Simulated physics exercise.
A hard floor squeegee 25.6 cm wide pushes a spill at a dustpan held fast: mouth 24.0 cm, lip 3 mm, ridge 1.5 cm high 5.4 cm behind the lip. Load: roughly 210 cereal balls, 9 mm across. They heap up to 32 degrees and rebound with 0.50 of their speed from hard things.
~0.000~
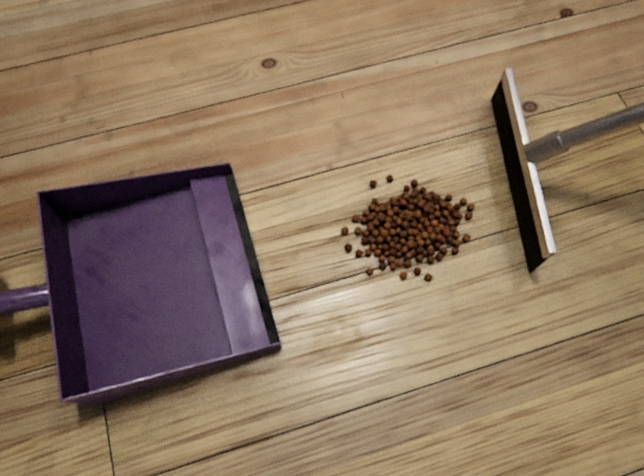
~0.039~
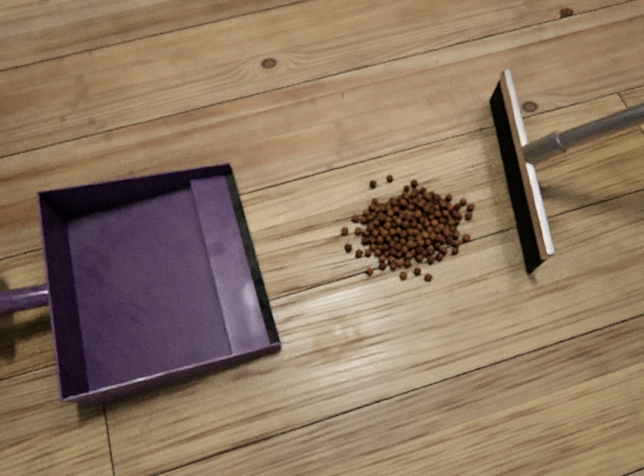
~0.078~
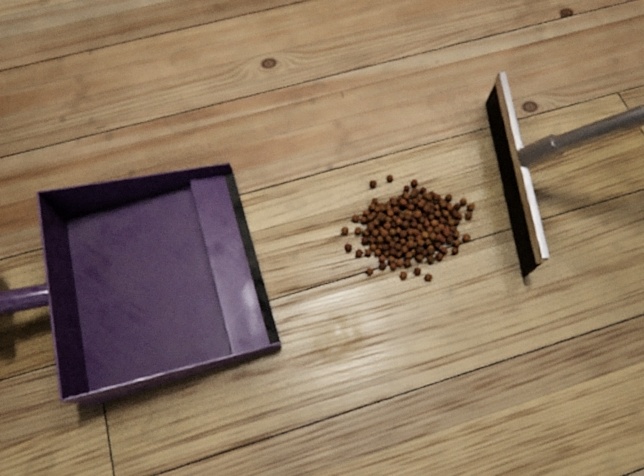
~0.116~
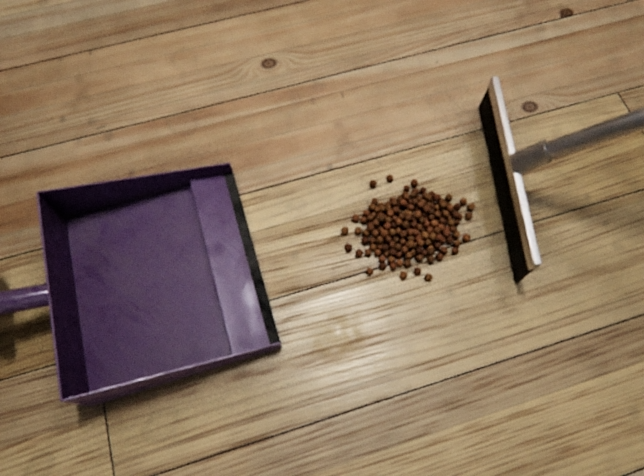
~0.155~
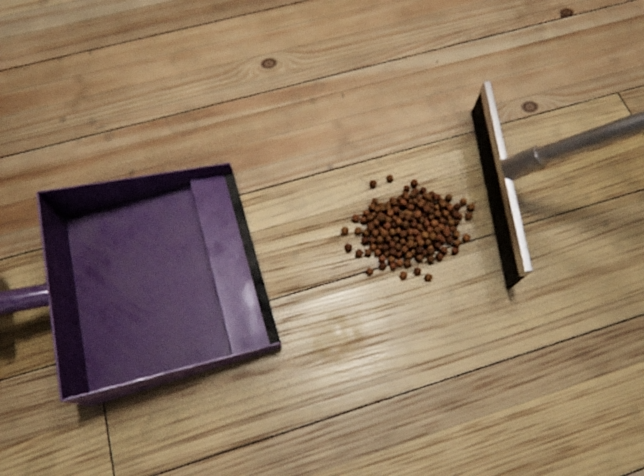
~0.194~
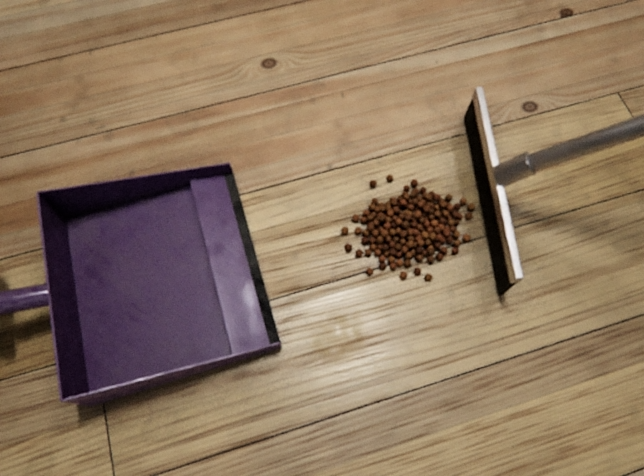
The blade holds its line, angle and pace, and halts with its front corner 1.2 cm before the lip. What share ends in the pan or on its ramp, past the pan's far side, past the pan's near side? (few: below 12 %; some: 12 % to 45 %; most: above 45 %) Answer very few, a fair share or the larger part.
Pan: Very few, far side: Very few, near side: Very few.
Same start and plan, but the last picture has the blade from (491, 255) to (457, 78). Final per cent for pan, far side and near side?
Pan 30, far 5, near 0.
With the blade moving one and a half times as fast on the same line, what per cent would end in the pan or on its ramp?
Then about 5 per cent.
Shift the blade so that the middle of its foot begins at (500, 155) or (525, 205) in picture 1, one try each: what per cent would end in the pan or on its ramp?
About 10 and 0 per cent.
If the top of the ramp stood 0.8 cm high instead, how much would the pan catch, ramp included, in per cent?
Then about 5 per cent.
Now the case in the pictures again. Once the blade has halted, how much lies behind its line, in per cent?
Some 10 per cent.
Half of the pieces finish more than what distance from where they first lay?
Some 16 cm.
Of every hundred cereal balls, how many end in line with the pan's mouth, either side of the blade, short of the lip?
About 90 per cent.
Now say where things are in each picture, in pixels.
The first picture shows blade from (548, 253) to (506, 77), moved 0.0 cm, 0 of the pieces shifted so far; middle of the pieces at (409, 224); pan at (152, 284).
The second picture shows blade from (546, 255) to (504, 78), moved 0.3 cm, 0 of the pieces shifted so far; middle of the pieces at (409, 224).
The third picture shows blade from (541, 259) to (500, 80), moved 1.1 cm, 0 of the pieces shifted so far; middle of the pieces at (409, 224).
The fourth picture shows blade from (533, 265) to (493, 85), moved 2.3 cm, 0 of the pieces shifted so far; middle of the pieces at (409, 224).
The fifth picture shows blade from (524, 272) to (485, 90), moved 3.7 cm, 0 of the pieces shifted so far; middle of the pieces at (409, 224).
The sixth picture shows blade from (515, 278) to (477, 95), moved 5.1 cm, 0 of the pieces shifted so far; middle of the pieces at (409, 224); pan at (152, 284). Its pace works out near 0.35 m/s, heading 19 degrees towards the viewer's side.
Then, at 0.56 s, middle of the blade 18 cm from the lip; 0 % over the lip, far side 0 %, near side 0 %.
Then, at 0.81 s, middle of the blade 9 cm from the lip; 0 % over the lip, far side 0 %, near side 5 %.
After 1.16 s, middle of the blade 4 cm from the lip; 0 % over the lip, far side 0 %, near side 10 %.
In the end, at 1.5 s, pan 0 %, far side 0 %, near side 10 %, in front of the lip or behind the blade 90 %.
